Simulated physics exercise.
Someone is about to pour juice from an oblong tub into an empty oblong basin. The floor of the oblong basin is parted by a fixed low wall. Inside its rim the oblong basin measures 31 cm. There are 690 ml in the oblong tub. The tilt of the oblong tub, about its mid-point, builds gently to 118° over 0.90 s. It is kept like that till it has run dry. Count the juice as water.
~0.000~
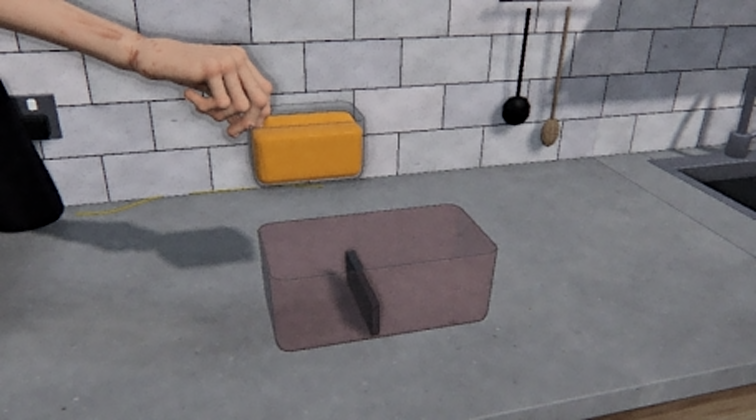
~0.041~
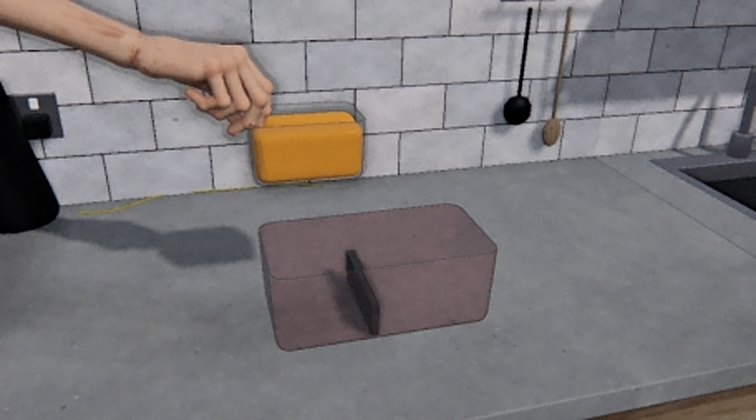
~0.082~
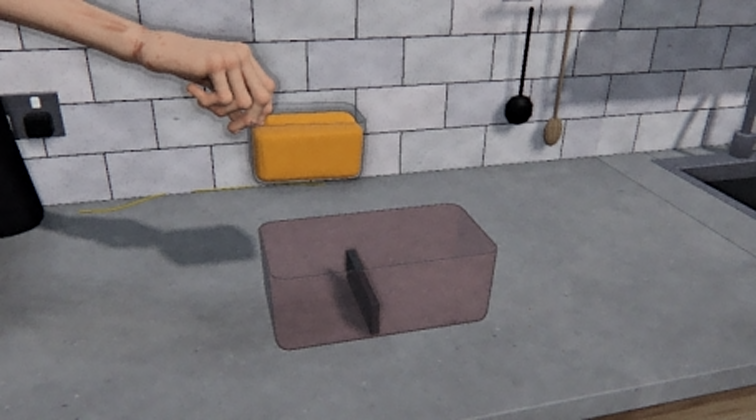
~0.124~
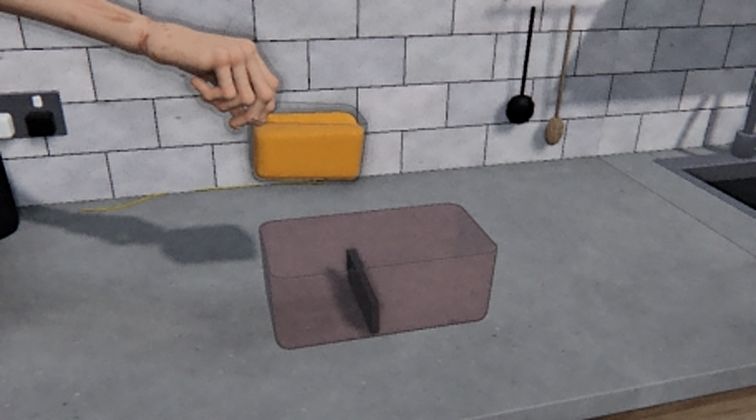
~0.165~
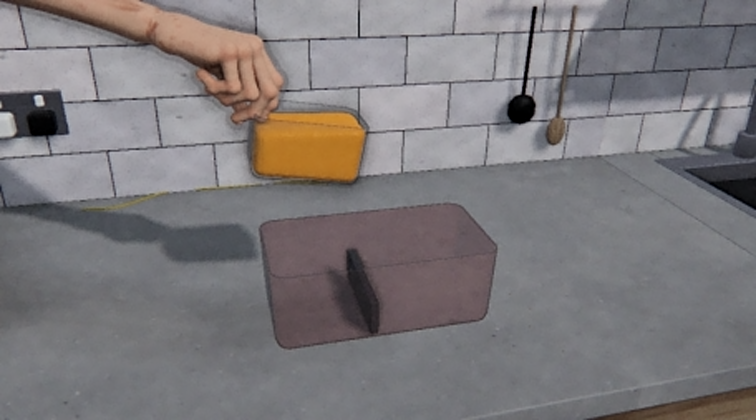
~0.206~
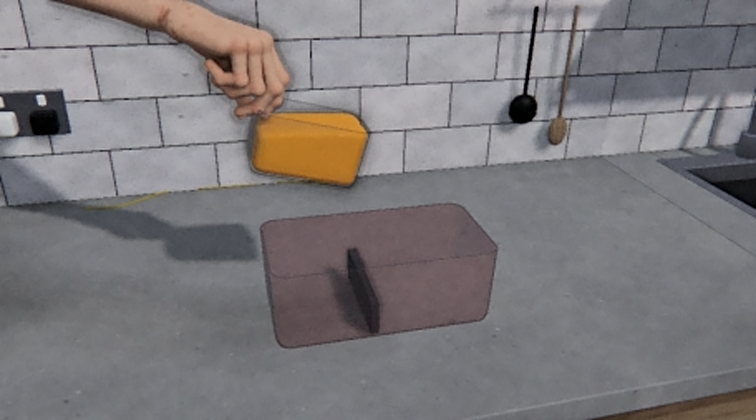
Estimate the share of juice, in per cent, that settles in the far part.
Roughly 83 per cent is past the wall.
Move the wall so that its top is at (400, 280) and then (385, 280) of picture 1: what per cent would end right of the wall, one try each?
In turn about 55 and 70 per cent.
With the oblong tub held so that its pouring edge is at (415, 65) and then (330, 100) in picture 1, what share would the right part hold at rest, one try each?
In turn about 80 and 75 per cent.
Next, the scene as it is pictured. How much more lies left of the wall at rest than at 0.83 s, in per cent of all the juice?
Some 10 per cent.
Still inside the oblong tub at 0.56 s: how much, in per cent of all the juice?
About 38 per cent.
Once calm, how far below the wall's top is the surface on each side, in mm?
Left about 44 mm, right about 28 mm.
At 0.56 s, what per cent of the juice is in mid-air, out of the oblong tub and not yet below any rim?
About 42 per cent.
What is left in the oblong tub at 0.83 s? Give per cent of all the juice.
About 4 per cent.
After 0.56 s the tilt is 82° and 38 per cent is still to pour, 0 is left of the wall and 20 right of it.
After 0.83 s the tilt is 116° and 4 per cent is still to pour, 7 is left of the wall and 82 right of it.
After 1.10 s the tilt is 118° and 0 per cent is still to pour, 16 is left of the wall and 83 right of it.
After 1.40 s the tilt is 118° and 0 per cent is still to pour, 16 is left of the wall and 83 right of it.
In the end 16 per cent lies left of the wall, 83 right of it and 1 outside.
